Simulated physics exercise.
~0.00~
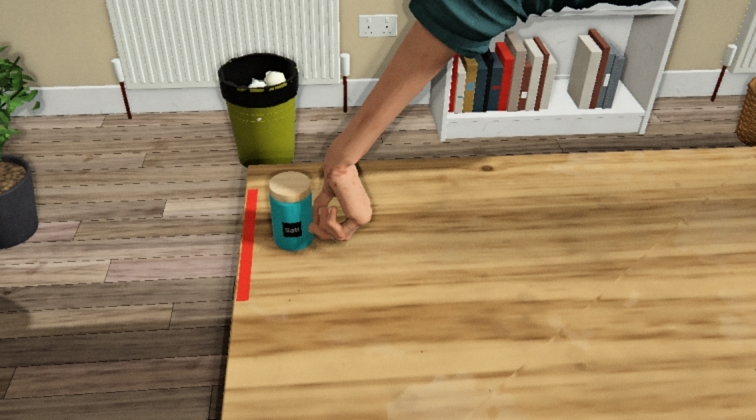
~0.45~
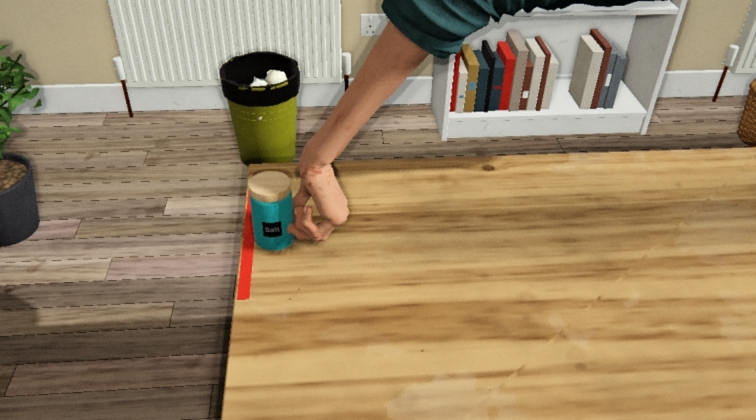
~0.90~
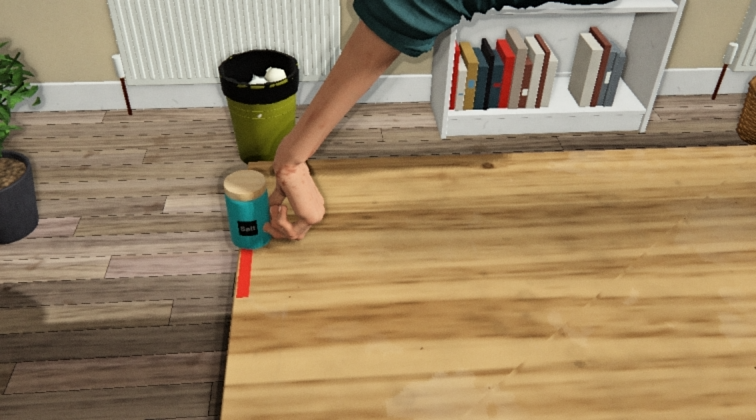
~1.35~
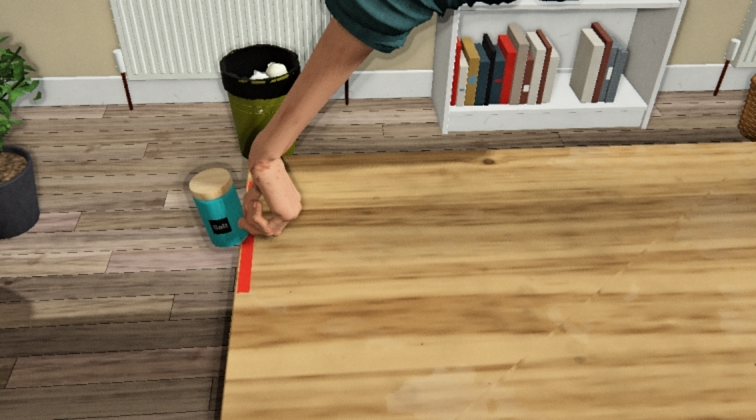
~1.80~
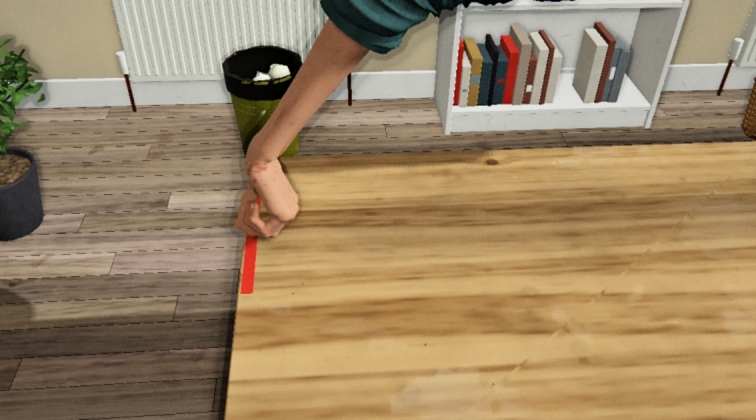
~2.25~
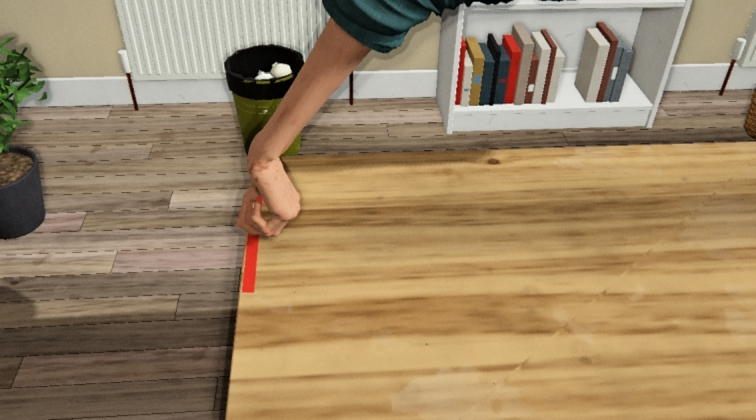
Hand pushing a turquoise lidded jar left across a wooden table, past red tape, until it tips over the edge and drops from sight.
